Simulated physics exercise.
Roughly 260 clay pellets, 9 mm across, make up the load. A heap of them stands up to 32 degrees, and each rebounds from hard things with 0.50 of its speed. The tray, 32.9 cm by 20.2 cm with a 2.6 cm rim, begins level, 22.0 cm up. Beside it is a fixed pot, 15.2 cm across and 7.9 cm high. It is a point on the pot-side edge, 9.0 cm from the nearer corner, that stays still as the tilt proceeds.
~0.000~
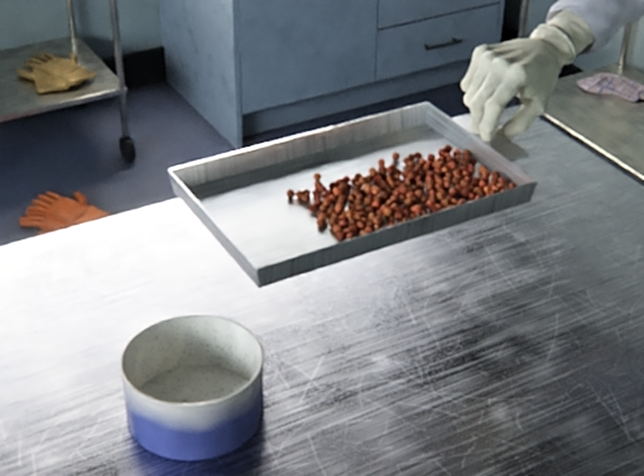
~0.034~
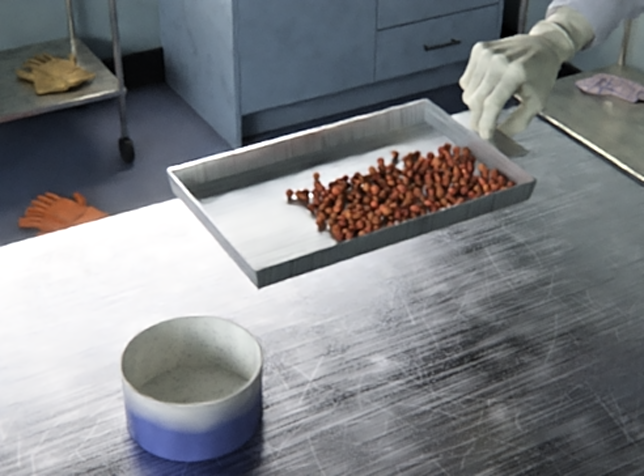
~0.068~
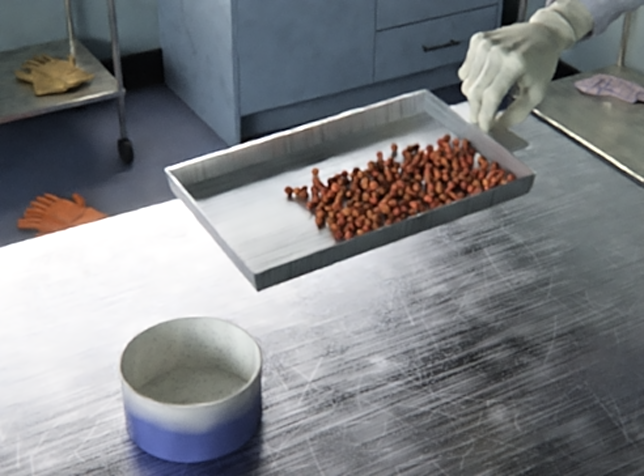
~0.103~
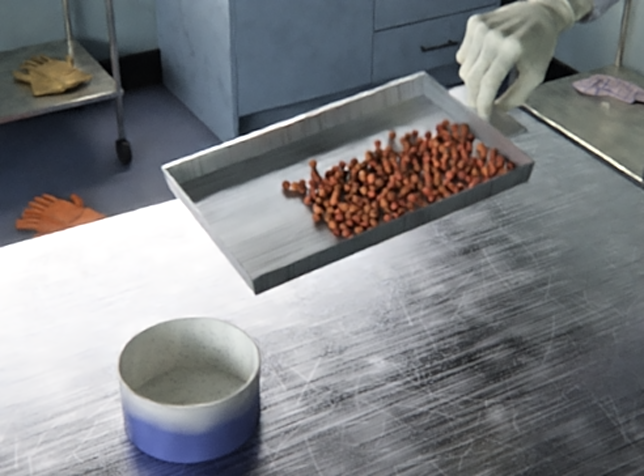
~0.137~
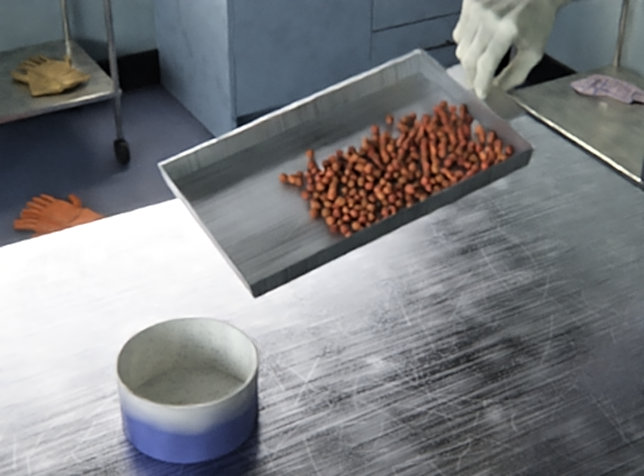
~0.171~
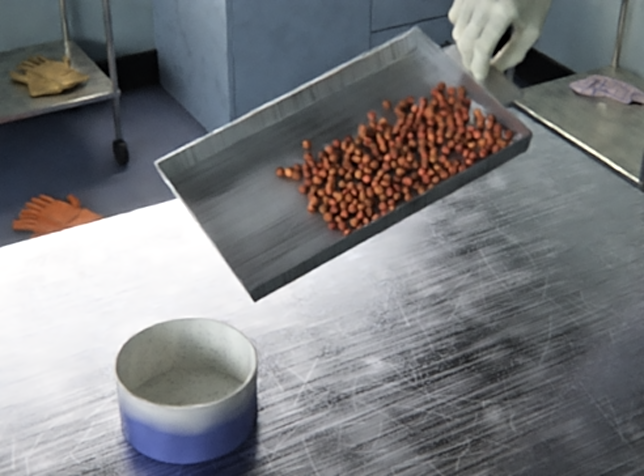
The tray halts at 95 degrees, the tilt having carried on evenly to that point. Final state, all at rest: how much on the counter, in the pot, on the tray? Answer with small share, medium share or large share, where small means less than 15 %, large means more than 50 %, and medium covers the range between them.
Counter - large share; pot - small share; tray - small share.
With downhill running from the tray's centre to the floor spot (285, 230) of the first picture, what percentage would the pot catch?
Some 15 per cent.
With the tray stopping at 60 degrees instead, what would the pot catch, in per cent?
In that case some 0 per cent.
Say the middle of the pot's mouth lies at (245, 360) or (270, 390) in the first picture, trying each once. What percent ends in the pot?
Around 25 per cent, then around 60 per cent.
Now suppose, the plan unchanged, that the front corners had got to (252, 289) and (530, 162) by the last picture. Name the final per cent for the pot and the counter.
You'd end with pot at 5 and counter at 90.
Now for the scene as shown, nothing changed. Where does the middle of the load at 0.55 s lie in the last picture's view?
Roughly pixel (292, 260).
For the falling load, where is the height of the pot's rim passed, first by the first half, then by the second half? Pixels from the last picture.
At roughly (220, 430) first, later on at (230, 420).
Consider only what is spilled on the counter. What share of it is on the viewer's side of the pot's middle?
I'd put it at around 100 per cent.
After 0.40 s, tilt 58 degrees; the tray holds 100 %, the pot 0 %.
After 0.55 s, tilt 84 degrees; the tray holds 95 %, the pot 0 %.
Then, at 0.83 s, tilt 95 degrees; the tray holds 10 %, the pot 10 %.
By 1.6 s all is still; counter 85 %, pot 10 %, tray 5 %.
